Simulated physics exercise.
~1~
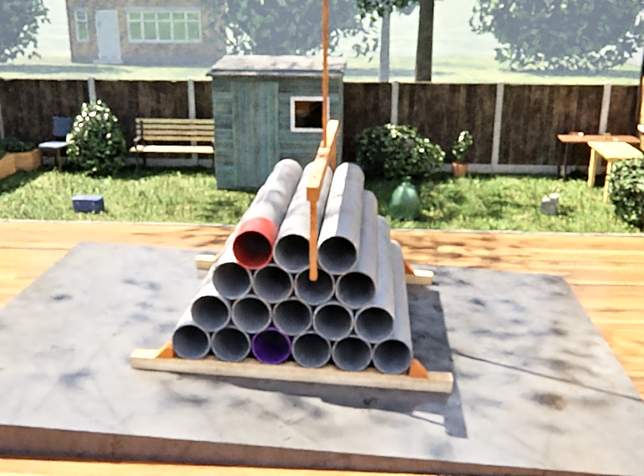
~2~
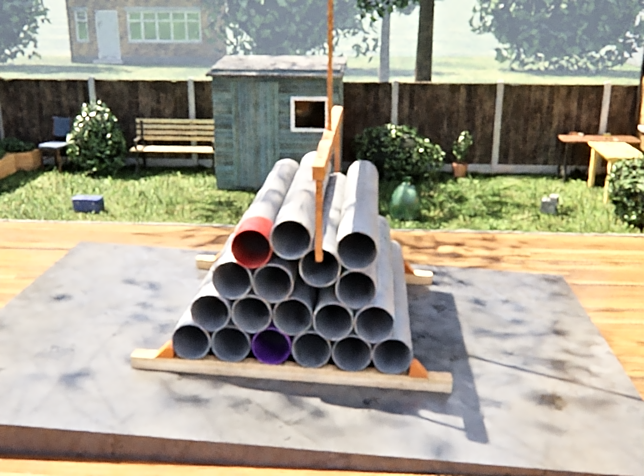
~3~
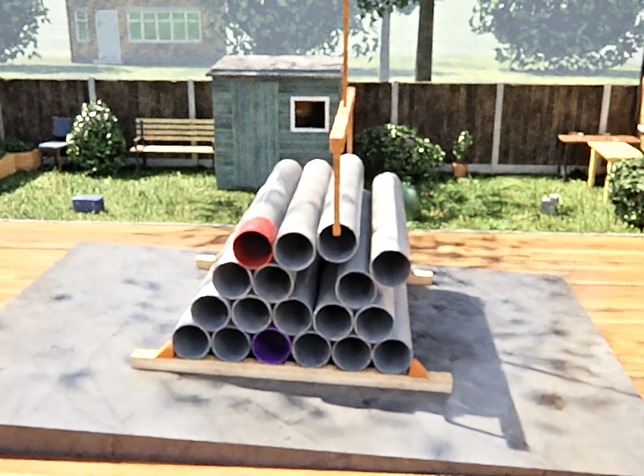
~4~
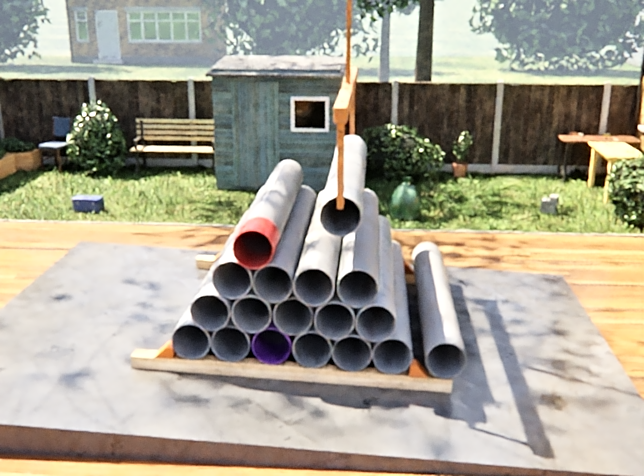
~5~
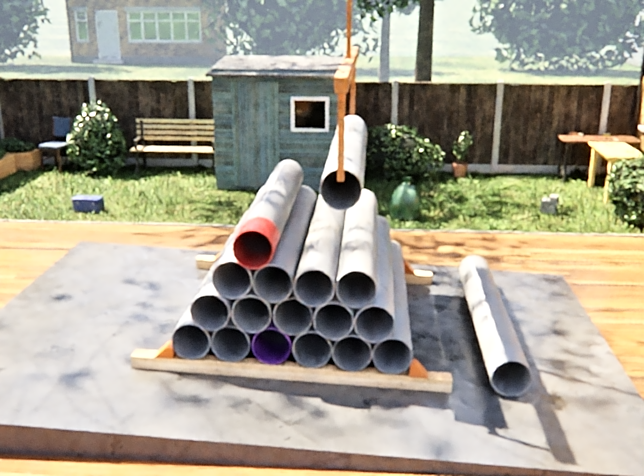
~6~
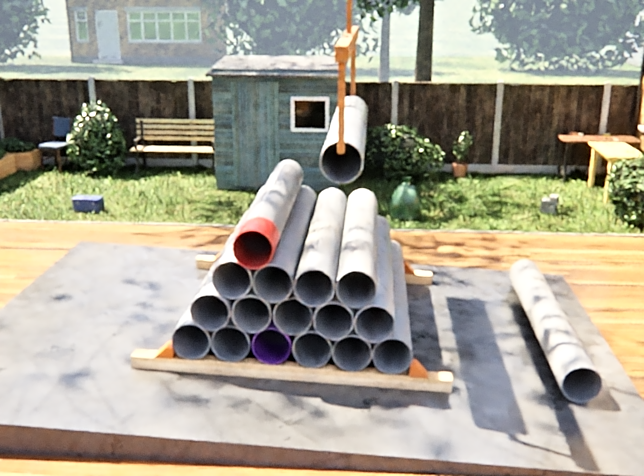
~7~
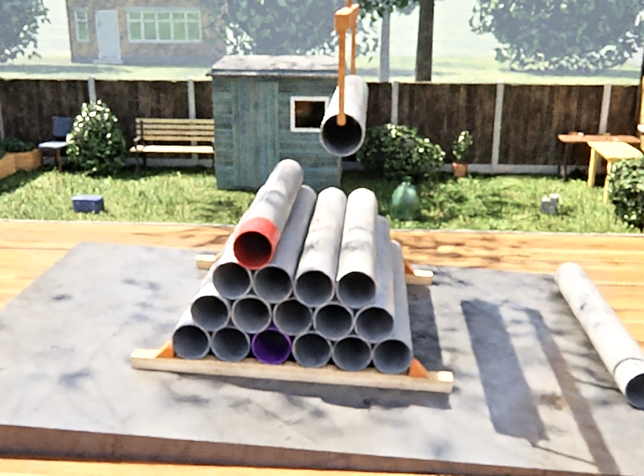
A crane lifts one grey pipe from the stack while another tumbles off and rolls right.
